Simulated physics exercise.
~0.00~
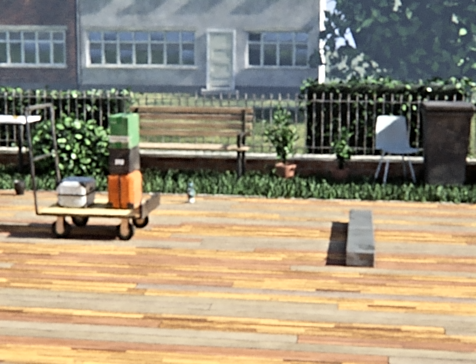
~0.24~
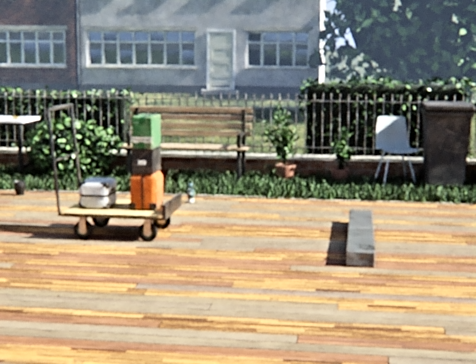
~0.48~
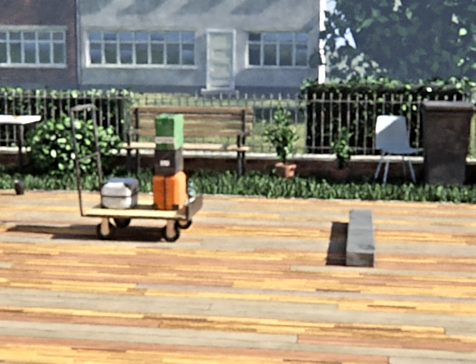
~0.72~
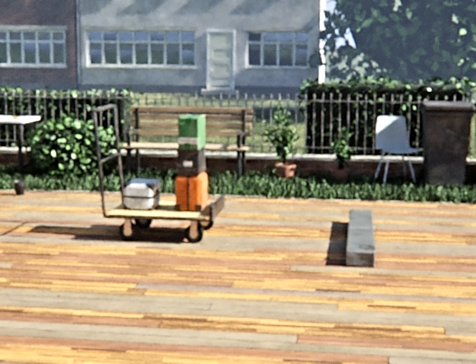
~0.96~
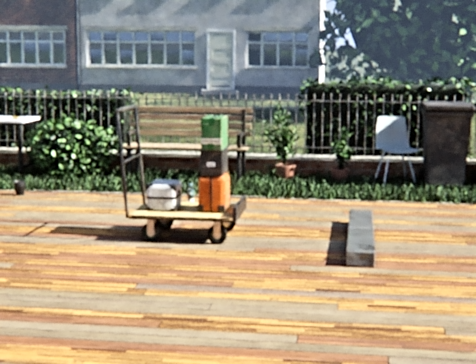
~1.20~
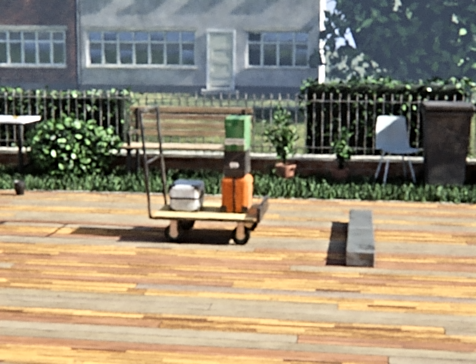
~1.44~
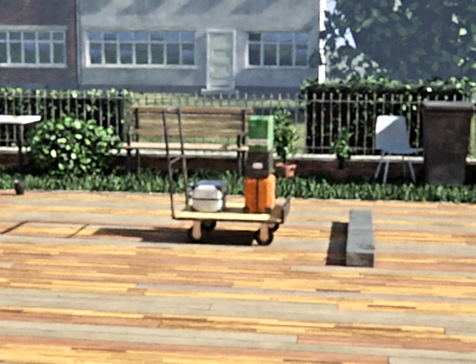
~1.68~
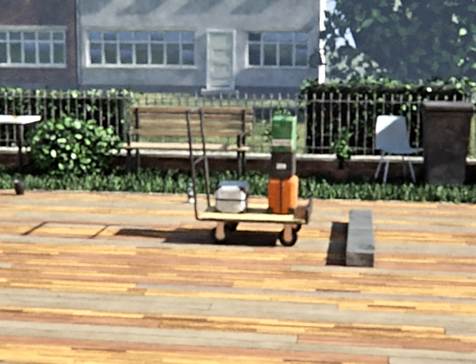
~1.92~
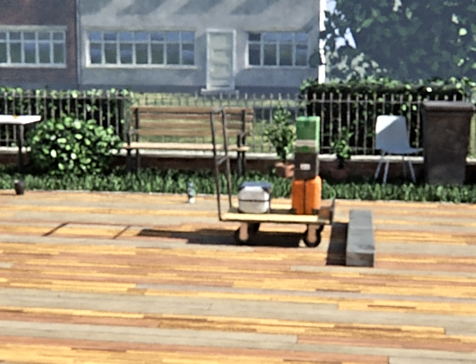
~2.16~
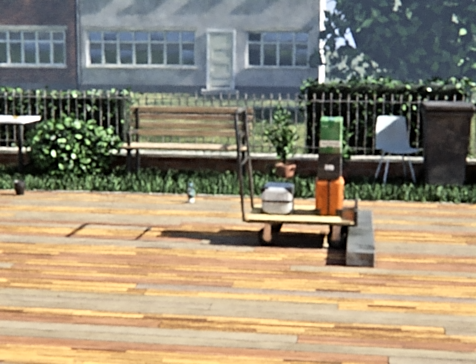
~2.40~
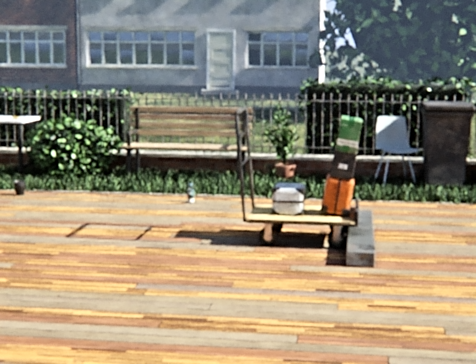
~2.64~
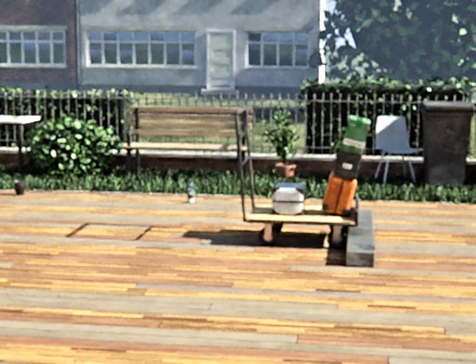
A loaded flat cart rolls right, stops against a low kerb, and its stack leans forward.
